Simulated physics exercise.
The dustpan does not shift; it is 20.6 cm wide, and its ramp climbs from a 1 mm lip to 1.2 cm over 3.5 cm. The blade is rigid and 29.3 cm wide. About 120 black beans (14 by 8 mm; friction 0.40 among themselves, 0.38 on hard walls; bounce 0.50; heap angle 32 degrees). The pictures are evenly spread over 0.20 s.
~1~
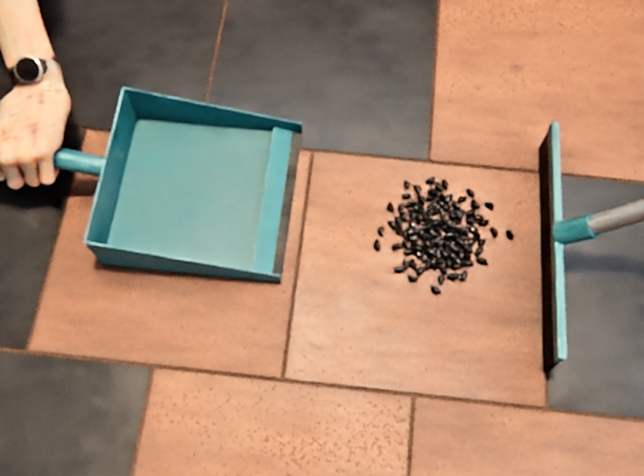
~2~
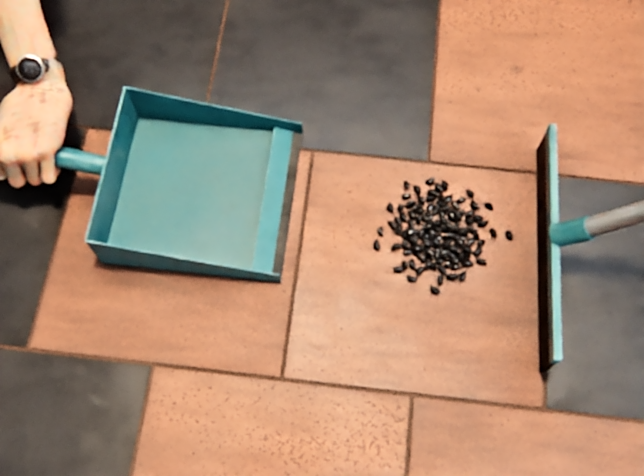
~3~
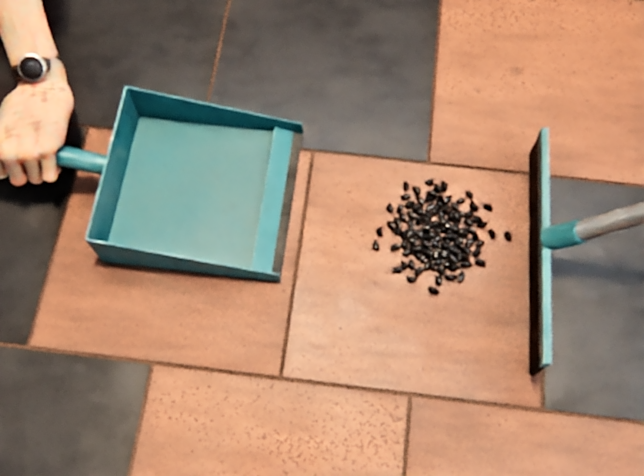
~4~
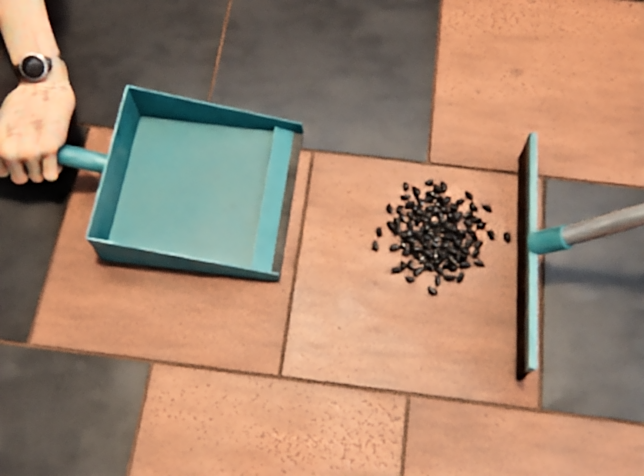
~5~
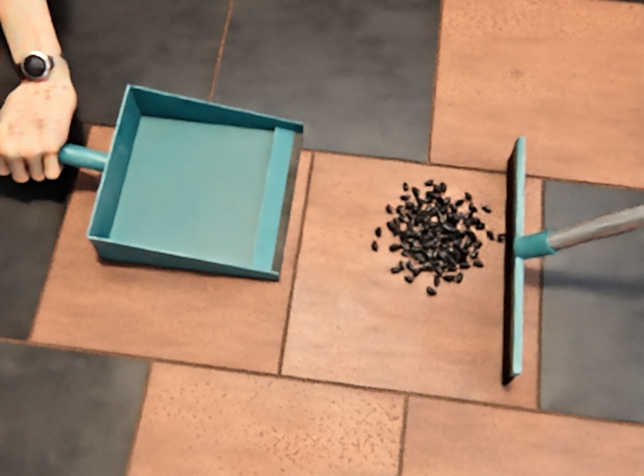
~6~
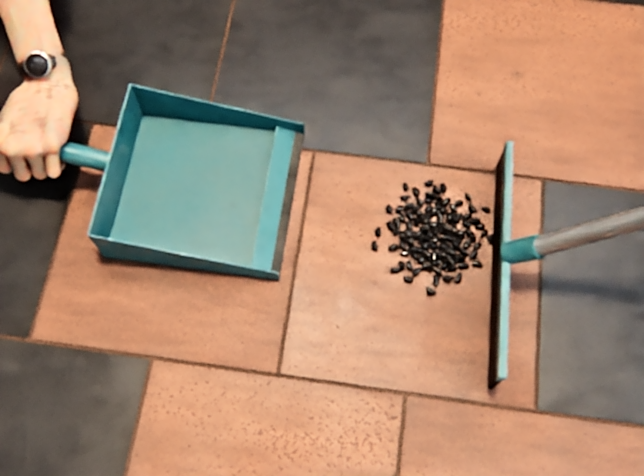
A hand with a watch on the wrist grips the handle of a teal dustpan at the left of a floor of orange-brown and dark grey tiles, seen from above. A loose pile of small black beans lies right of the pan, with a teal blade on a grey handle beyond it. The blade slides slowly left to the pile's edge, barely disturbing it, while the dustpan stays put.
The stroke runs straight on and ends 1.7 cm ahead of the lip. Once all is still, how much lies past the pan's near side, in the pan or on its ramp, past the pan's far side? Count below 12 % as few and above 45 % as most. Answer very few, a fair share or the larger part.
Near side: A fair share, pan: A fair share, far side: Very few.
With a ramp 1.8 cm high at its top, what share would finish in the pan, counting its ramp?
In that case some 20 per cent.
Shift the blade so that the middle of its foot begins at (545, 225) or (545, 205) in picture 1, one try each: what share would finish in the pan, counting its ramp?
Some 30 and 35 per cent.
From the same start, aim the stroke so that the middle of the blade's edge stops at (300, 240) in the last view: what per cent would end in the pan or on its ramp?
Some 55 per cent.
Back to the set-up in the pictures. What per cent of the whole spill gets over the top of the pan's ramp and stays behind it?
Roughly 0 per cent.
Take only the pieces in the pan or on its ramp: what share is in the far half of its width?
About 0 per cent.
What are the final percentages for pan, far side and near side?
Near side 35, pan 20, far side 0.
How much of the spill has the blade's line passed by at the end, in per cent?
About 20 per cent.
Then, 0.34 s after the last picture, middle of the blade 14 cm from the lip; 0 % over the lip, far side 0 %, near side 10 %.
Then, 0.56 s after the last picture, middle of the blade 7 cm from the lip; 0 % over the lip, far side 0 %, near side 25 %.
Then, 0.90 s after the last picture, middle of the blade 2 cm from the lip; 20 % over the lip, far side 0 %, near side 35 %.
In the end, near side 35 %, pan 20 %, far side 0 %, in front of the lip or behind the blade 45 %.
